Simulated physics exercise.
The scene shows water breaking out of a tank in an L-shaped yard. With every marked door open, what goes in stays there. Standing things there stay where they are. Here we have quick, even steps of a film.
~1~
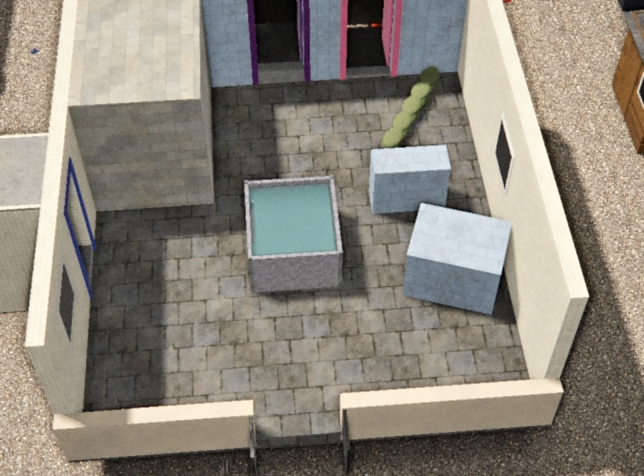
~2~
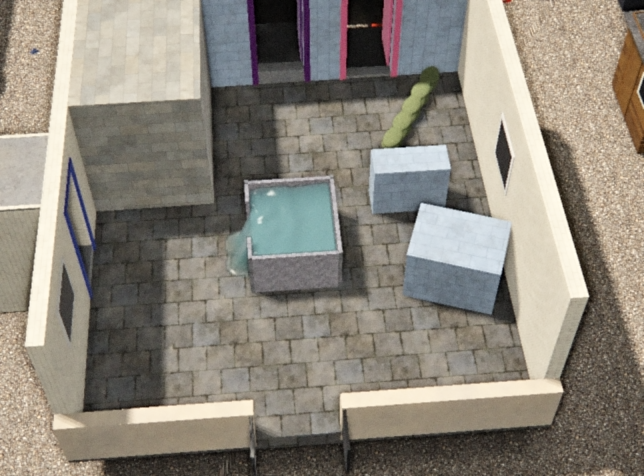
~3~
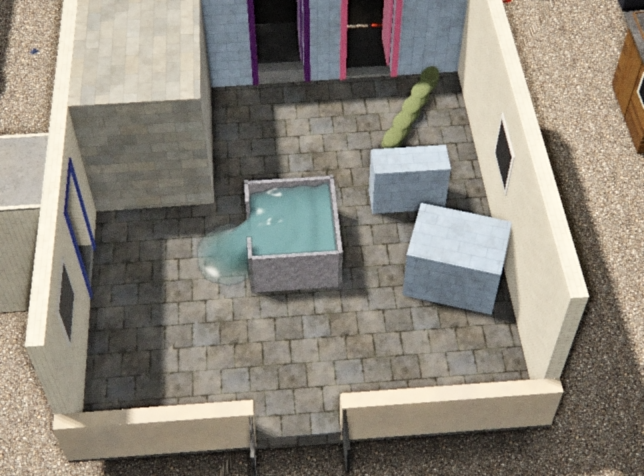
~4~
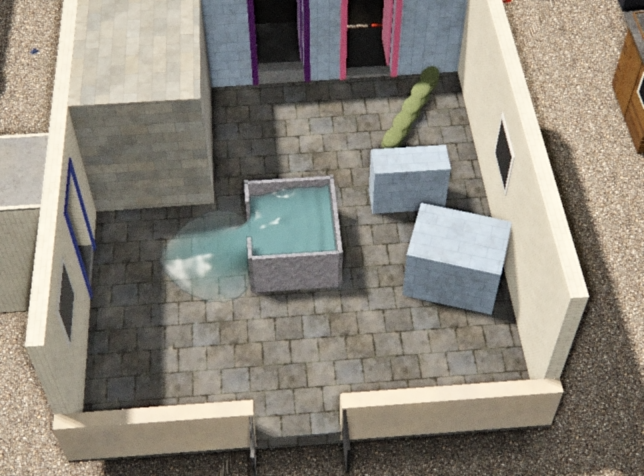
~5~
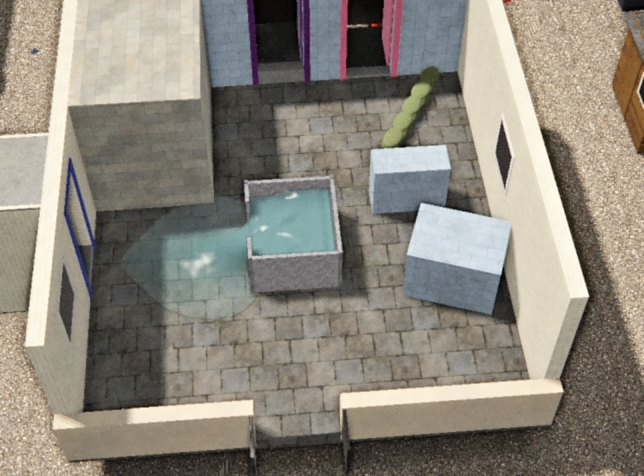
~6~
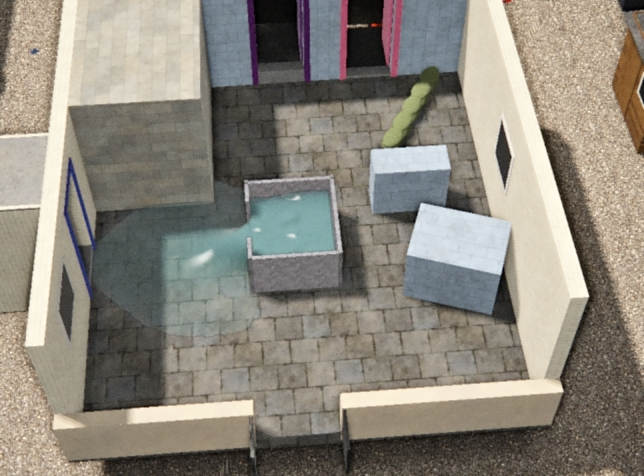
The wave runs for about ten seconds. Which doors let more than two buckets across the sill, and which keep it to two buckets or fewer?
The blue door lets more than two across. The pink door keeps it to two or fewer. The purple door keeps it to two or fewer.
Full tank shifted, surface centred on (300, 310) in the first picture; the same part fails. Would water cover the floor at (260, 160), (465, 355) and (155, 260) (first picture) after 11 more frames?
My reading is missed by the flood first, missed by the flood next and hit by the flood last.
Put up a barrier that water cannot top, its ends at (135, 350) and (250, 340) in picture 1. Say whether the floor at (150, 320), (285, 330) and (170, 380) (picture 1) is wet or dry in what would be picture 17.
Outcome per location, in sequence: Soaking, unsoaked, unsoaked.
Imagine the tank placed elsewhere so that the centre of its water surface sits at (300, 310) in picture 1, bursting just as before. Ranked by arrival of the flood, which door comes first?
First comes the one in blue.
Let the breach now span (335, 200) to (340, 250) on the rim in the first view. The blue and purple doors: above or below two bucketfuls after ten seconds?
The blue door stays below the mark and the purple door stays below the mark.
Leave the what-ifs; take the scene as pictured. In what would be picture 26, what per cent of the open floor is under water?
It should be close to 30 %.
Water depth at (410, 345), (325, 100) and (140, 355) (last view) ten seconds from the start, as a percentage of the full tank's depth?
Roughly 8, 0 and 8 per cent, in turn.
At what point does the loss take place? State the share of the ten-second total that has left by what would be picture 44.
About 75 per cent.
A moment on, water covers 20 % of the floor; the blue door over two buckets in, the pink door not reached, the purple door not reached.
Next, water covers 20 % of the floor; the blue door far over two buckets in, the pink door not reached, the purple door not reached.
Then, water covers 30 % of the floor; the blue door far over two buckets in, the pink door not reached, the purple door not reached.
Later, water covers 55 % of the floor; the blue door far over two buckets in, the pink door not reached, the purple door not reached.
In the end, water covers 65 % of the floor; the blue door far over two buckets in, the pink door not reached, the purple door not reached.
